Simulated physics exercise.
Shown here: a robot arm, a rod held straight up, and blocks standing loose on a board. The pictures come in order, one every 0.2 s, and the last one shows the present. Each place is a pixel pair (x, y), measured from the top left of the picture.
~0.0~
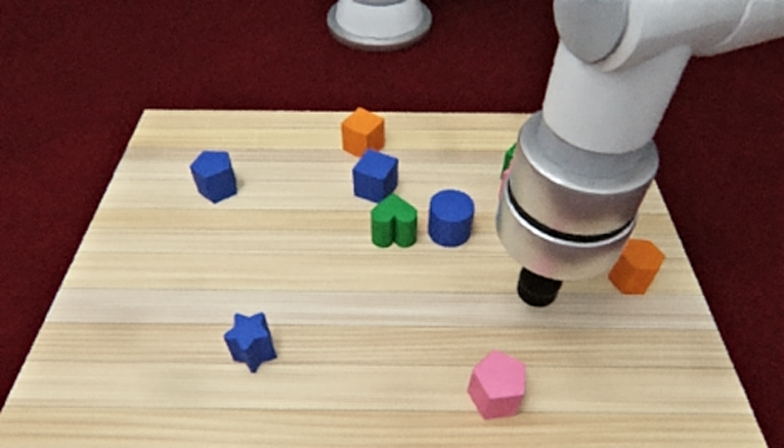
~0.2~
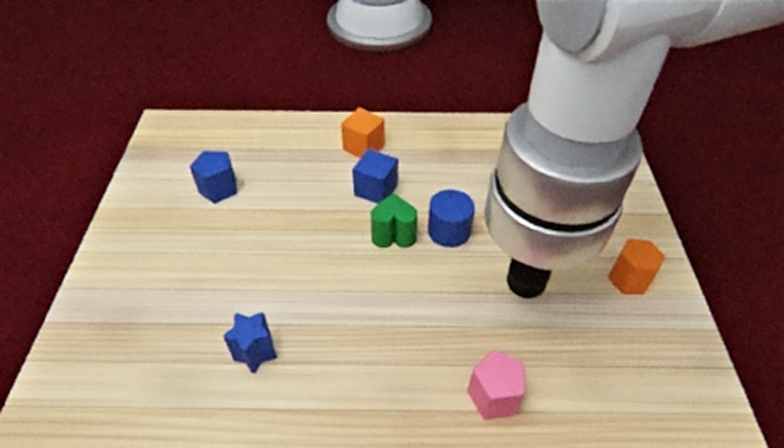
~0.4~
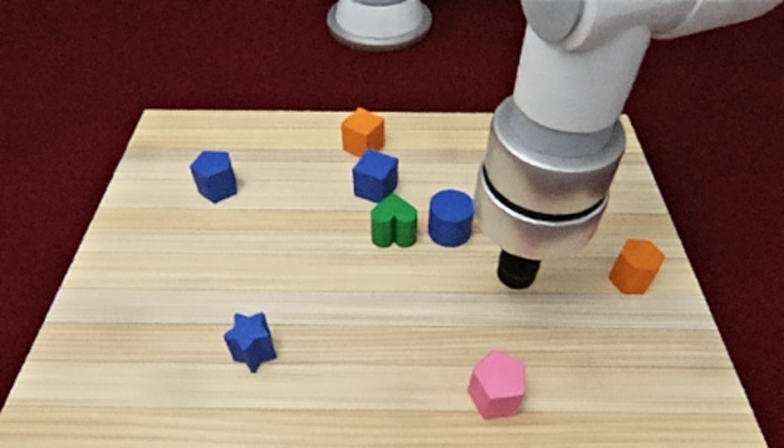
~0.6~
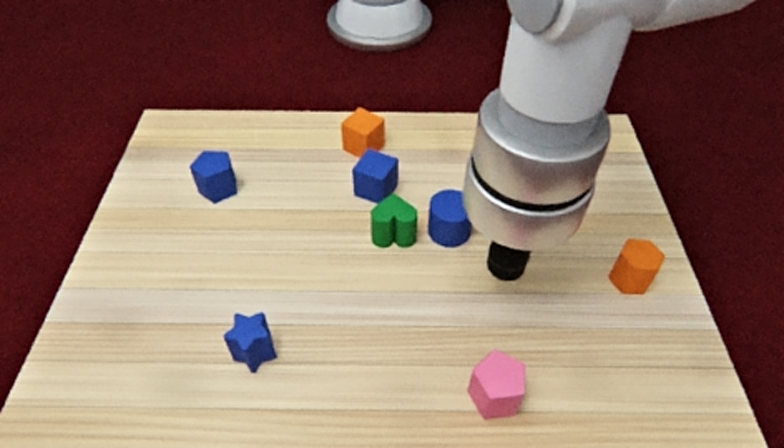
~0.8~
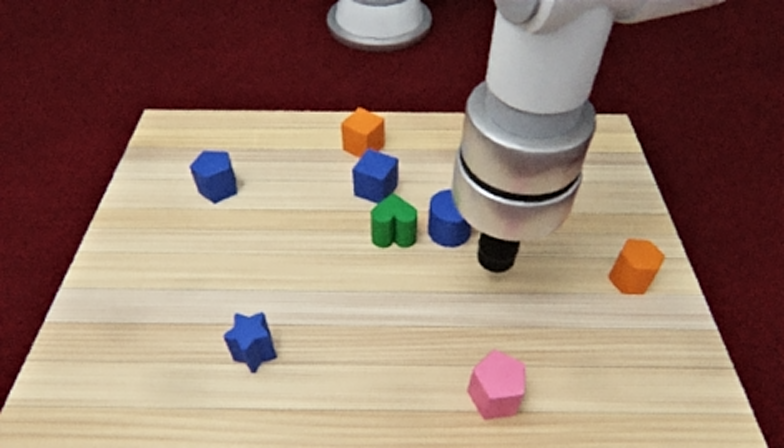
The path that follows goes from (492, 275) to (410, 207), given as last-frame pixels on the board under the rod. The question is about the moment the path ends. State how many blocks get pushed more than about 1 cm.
The result: One block.
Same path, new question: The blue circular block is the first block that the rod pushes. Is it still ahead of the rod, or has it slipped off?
I think the rod keeps pushing the blue circular block along right to the end.
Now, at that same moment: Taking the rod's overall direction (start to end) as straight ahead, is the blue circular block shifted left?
No.
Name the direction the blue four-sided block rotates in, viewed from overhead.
The answer is counter-clockwise.
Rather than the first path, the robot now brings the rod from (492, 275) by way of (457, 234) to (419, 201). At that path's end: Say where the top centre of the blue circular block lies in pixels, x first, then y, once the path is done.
Its top middle will sit at (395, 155).
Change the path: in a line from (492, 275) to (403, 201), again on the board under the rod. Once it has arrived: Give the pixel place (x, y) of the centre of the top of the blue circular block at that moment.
Around pixel (410, 149).
The first path, step by step. One third of the way, rod at (464, 234); blue circular block at (445, 197).
Two thirds of the way, rod at (436, 211); blue circular block at (425, 174).
At the end, rod at (411, 191); blue four-sided block at (373, 160), turned 25° anticlockwise; green heart block in place; blue circular block at (412, 154).
